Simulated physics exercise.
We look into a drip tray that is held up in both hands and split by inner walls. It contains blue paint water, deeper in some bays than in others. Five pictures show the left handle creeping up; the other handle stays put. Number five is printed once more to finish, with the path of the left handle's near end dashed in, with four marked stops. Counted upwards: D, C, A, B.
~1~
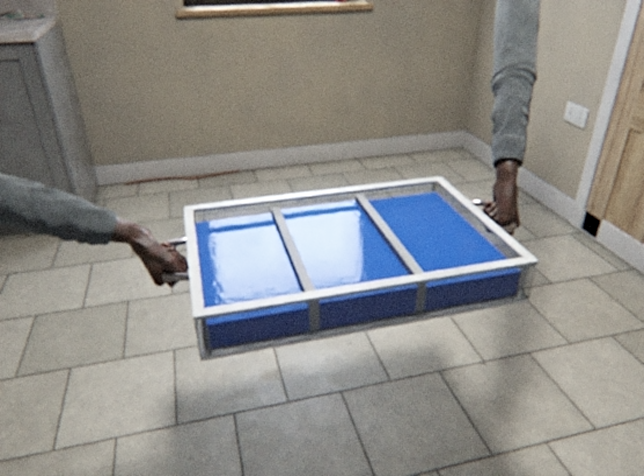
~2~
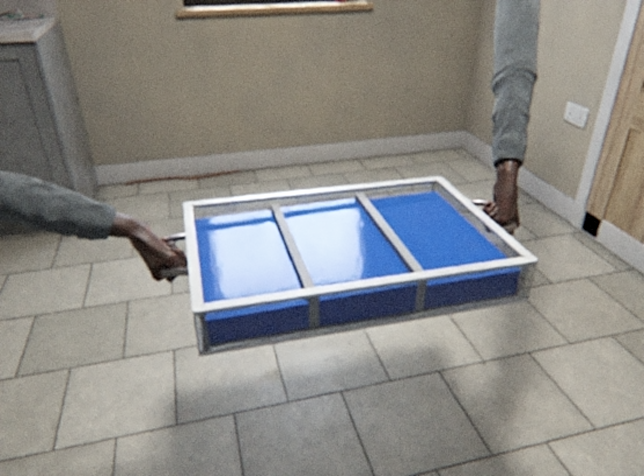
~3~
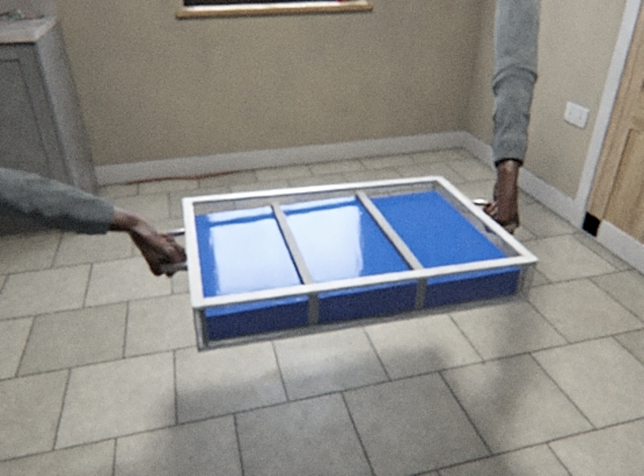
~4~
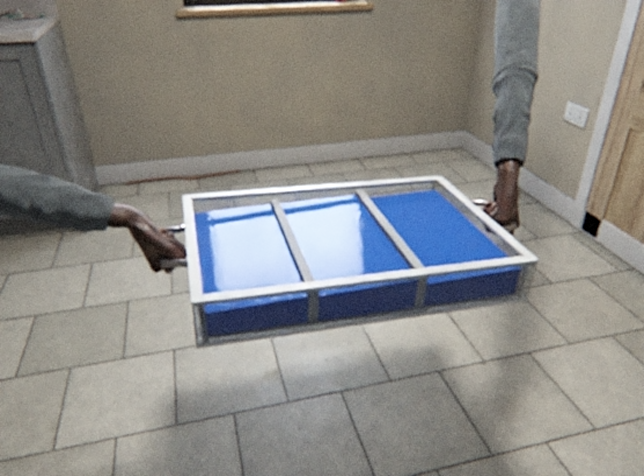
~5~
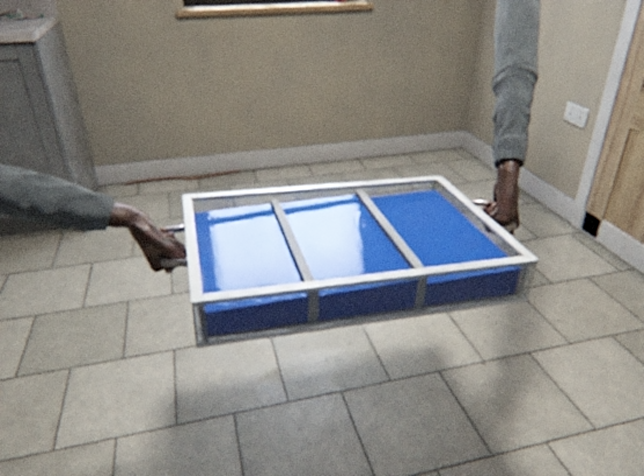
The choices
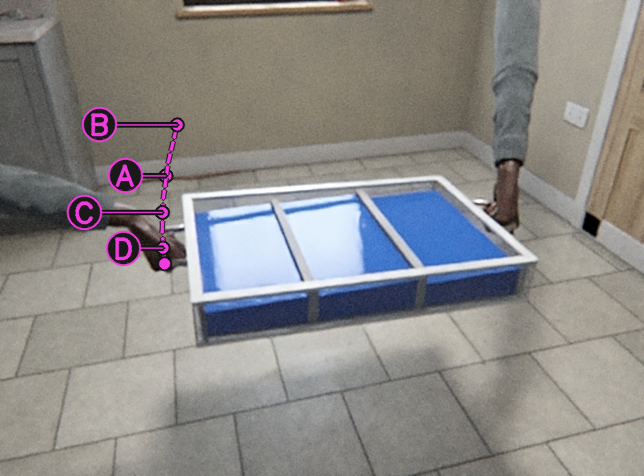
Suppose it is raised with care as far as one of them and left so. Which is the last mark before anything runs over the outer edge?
It is C.
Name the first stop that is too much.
Stop A.
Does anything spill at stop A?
Yes.
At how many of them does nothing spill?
Two of the four.
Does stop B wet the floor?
Yes.
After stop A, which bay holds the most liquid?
It is the right one.
On the marked copy, A at (165, 175); B at (177, 124); C at (162, 212); D at (163, 248).
If A is chosen, about 9 % goes over the rim.
If B is chosen, about 32 % goes over the rim.
If C is chosen, nothing spills; the middle bay holds the most.
If D is chosen, nothing spills; the middle bay holds the most.
